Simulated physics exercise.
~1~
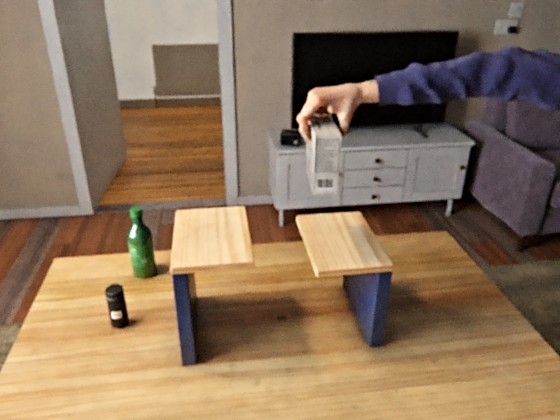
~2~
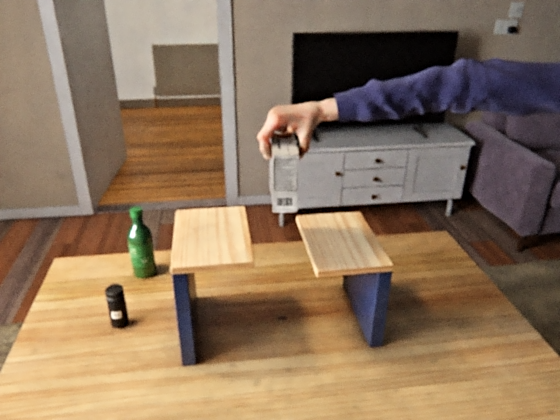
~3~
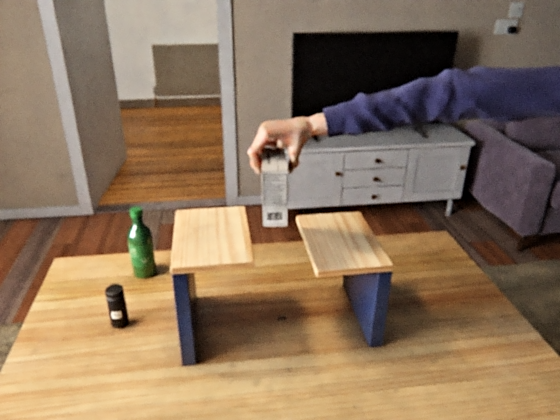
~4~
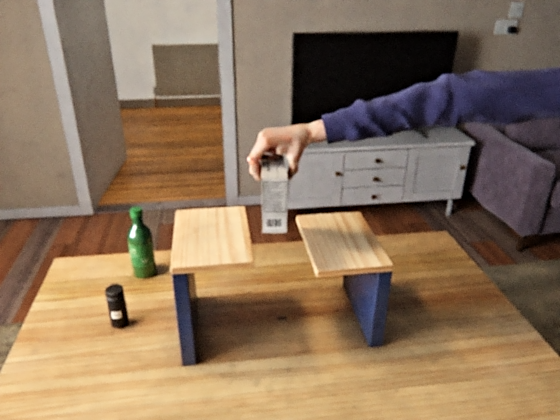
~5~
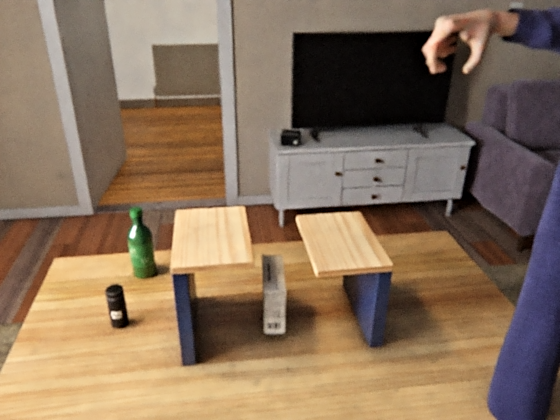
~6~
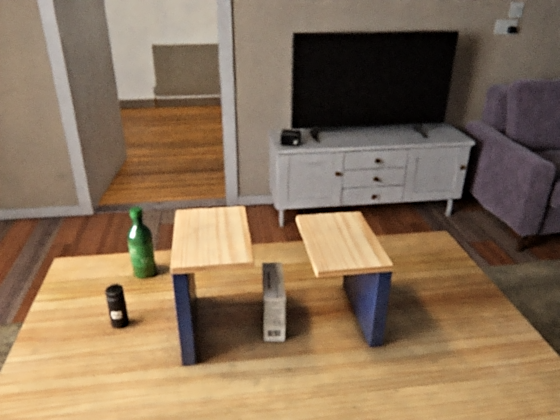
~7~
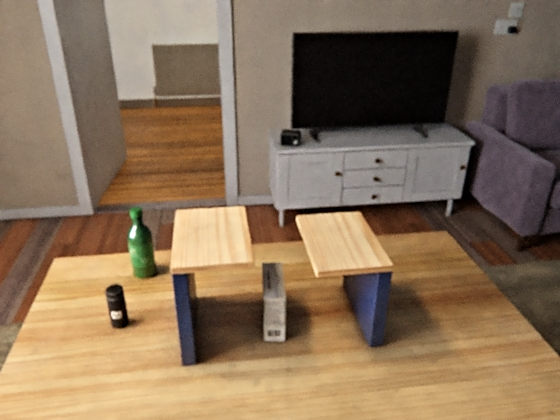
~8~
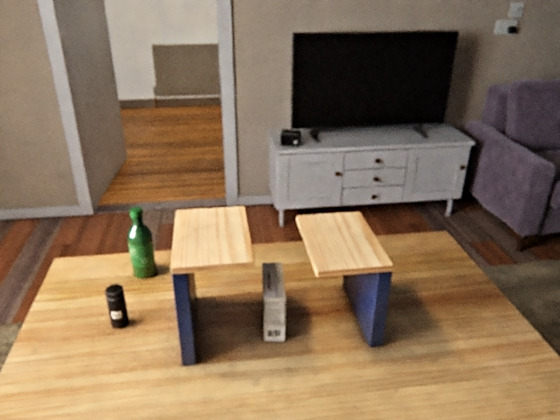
The video shows a hand holding a white packet above a wooden table with two raised supports, a green bottle and a black shaker. The hand moves the packet left and down, then releases it; it drops through the gap and rests upright between the supports.
